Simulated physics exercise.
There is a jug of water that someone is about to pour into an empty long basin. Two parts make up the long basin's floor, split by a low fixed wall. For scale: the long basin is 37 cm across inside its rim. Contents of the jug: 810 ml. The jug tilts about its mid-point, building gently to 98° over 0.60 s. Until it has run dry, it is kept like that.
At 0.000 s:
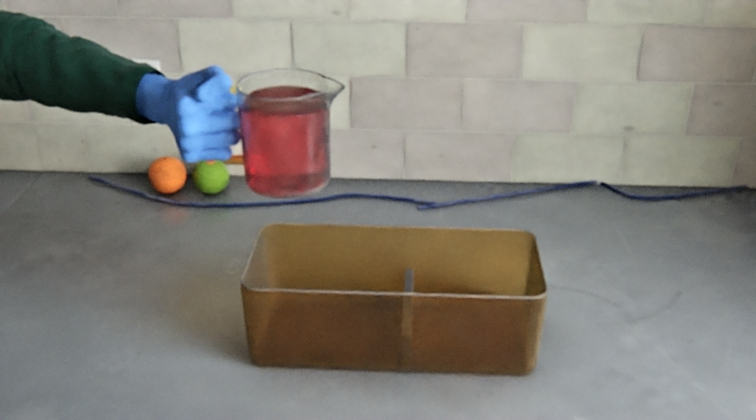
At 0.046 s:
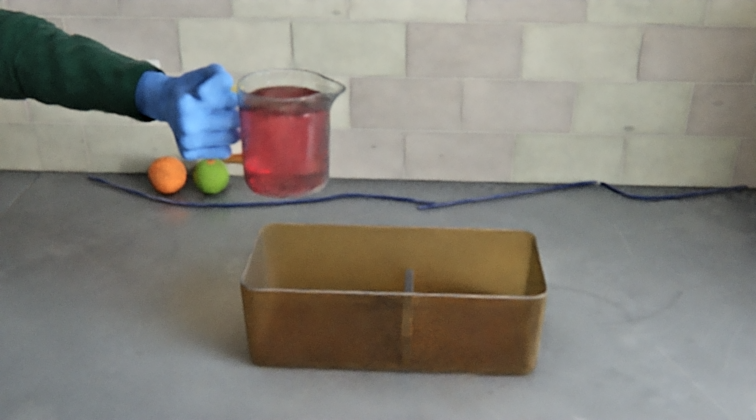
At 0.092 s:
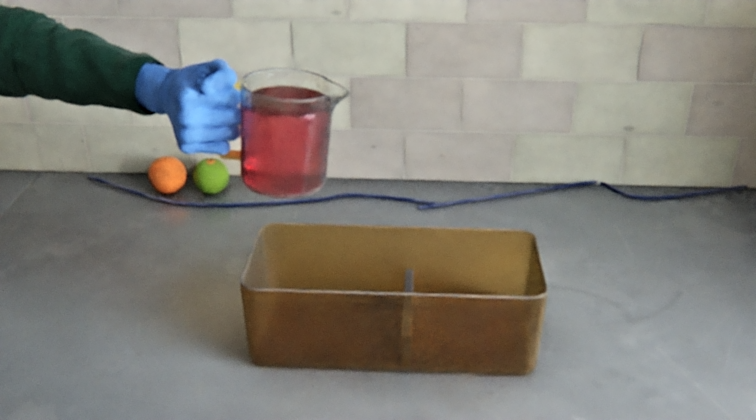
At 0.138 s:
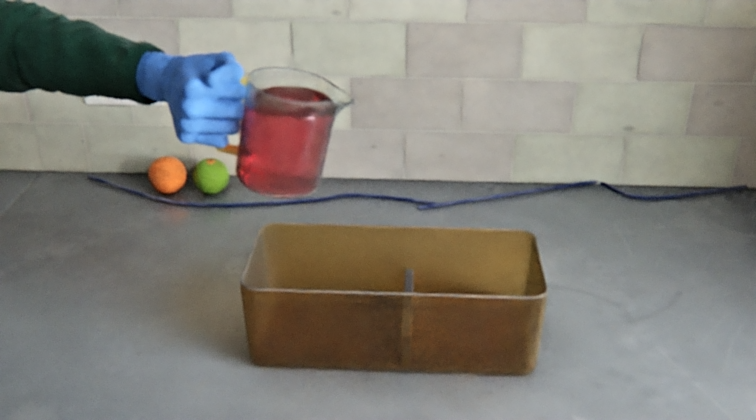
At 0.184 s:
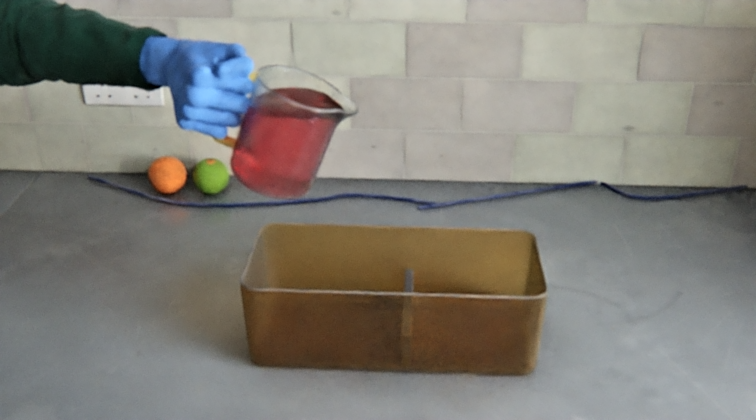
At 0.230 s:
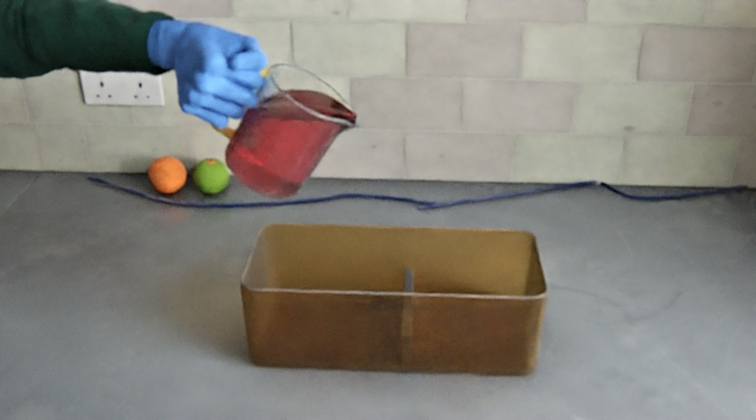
A glass jug of red liquid, held by a blue-gloved hand, starts upright and tilts gradually to the right above a brown, translucent long basin on a grey countertop, with an orange and a green fruit behind.
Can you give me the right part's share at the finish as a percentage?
Sure, about 53 percent.
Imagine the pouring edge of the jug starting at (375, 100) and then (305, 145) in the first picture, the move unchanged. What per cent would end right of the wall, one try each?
90 then 5 %.
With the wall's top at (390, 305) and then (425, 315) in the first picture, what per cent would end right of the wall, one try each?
Around 85 and 30 percent, in that order.
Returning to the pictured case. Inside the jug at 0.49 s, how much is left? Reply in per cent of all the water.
Around 62 percent.
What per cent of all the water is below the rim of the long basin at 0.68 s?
I'd say roughly 54 in a hundred of it.
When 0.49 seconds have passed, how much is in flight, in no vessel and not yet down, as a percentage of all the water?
Near 28 in a hundred.
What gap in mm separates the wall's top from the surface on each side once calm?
On the left it's about 40 mm; on the right, about 36 mm.
Then, 0.49 s in, the tilt is 90° and 63 per cent is still to pour, 1 is left of the wall and 8 right of it.
Then, 0.68 s in, the tilt is 98° and 23 per cent is still to pour, 21 is left of the wall and 33 right of it.
Then, 0.88 s in, the tilt is 98° and 8 per cent is still to pour, 33 is left of the wall and 52 right of it.
Then, 1.10 s in, the tilt is 98° and 2 per cent is still to pour, 42 is left of the wall and 53 right of it.
Finally, 45 per cent lies left of the wall, 53 right of it and 2 outside.
